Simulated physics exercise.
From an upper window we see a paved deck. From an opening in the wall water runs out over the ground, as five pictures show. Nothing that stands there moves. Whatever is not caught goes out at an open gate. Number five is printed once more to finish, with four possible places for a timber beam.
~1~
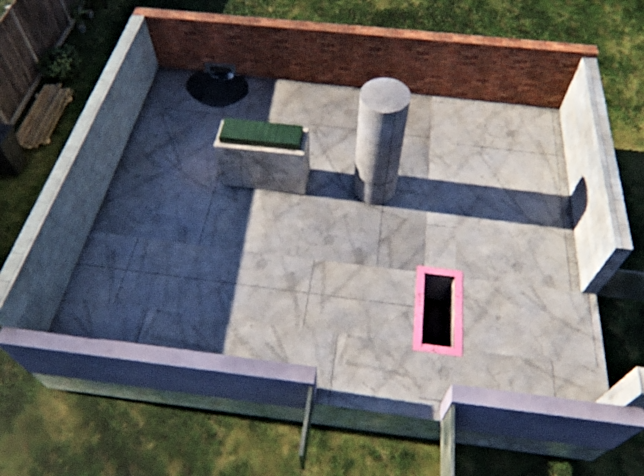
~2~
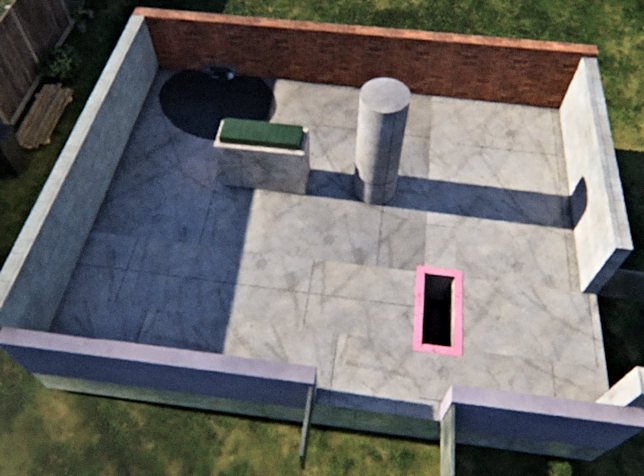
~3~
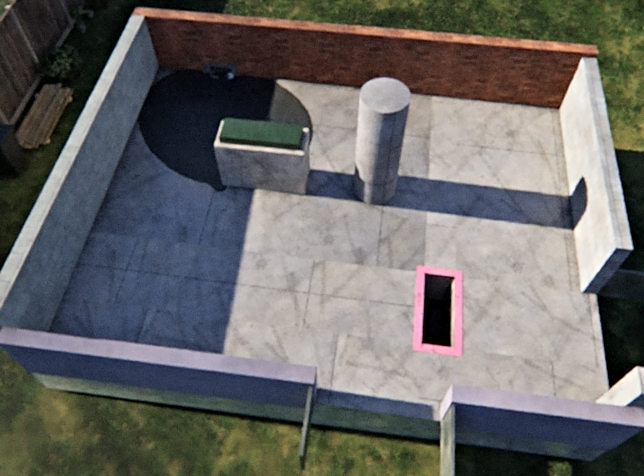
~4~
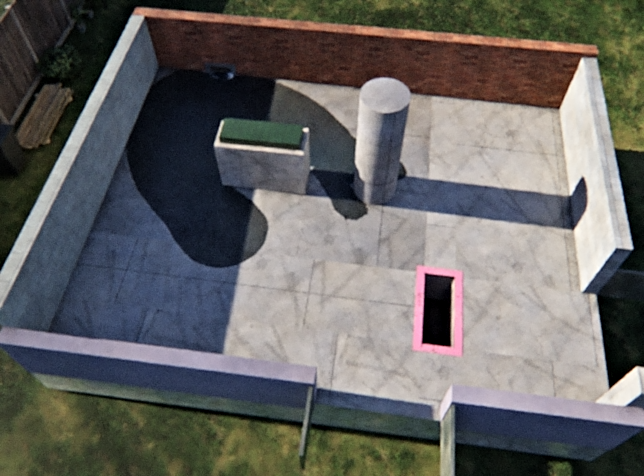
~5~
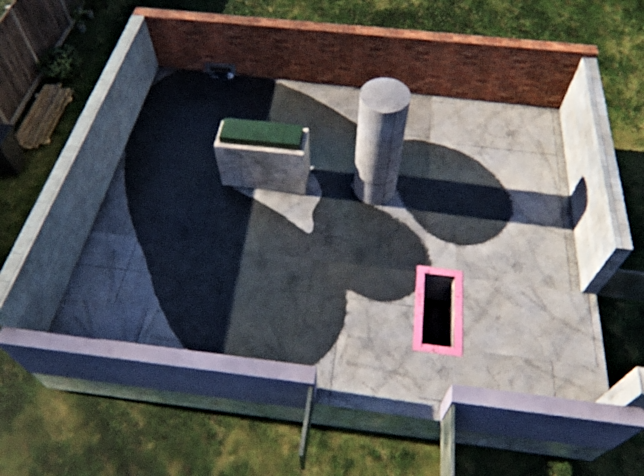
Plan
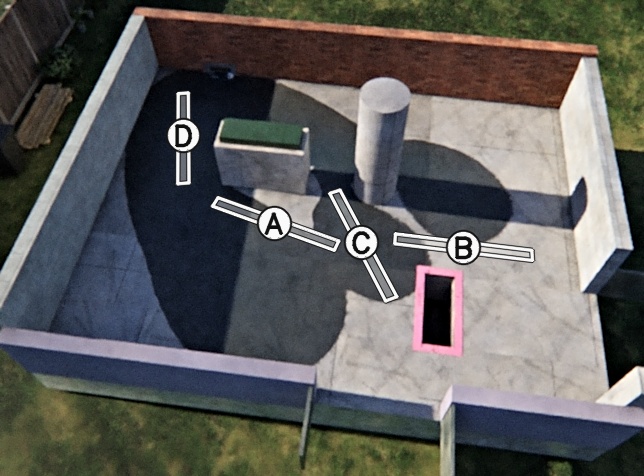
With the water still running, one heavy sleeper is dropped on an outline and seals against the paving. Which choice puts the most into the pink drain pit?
A works best here.
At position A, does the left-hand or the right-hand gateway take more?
More leaves on the right.
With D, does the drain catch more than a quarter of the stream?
No.
On the marked copy, A from (215, 201) to (336, 245); B from (395, 238) to (532, 255); C from (334, 191) to (391, 298); D from (183, 93) to (183, 183).
Choosing A, about 20 % of the stream goes into the pink drain pit, about 80 % out by the gates.
Choosing B, about 13 % of the stream goes into the pink drain pit, about 87 % out by the gates.
Choosing C, about 12 % of the stream goes into the pink drain pit, about 88 % out by the gates.
Choosing D, about 14 % of the stream goes into the pink drain pit, about 86 % out by the gates.
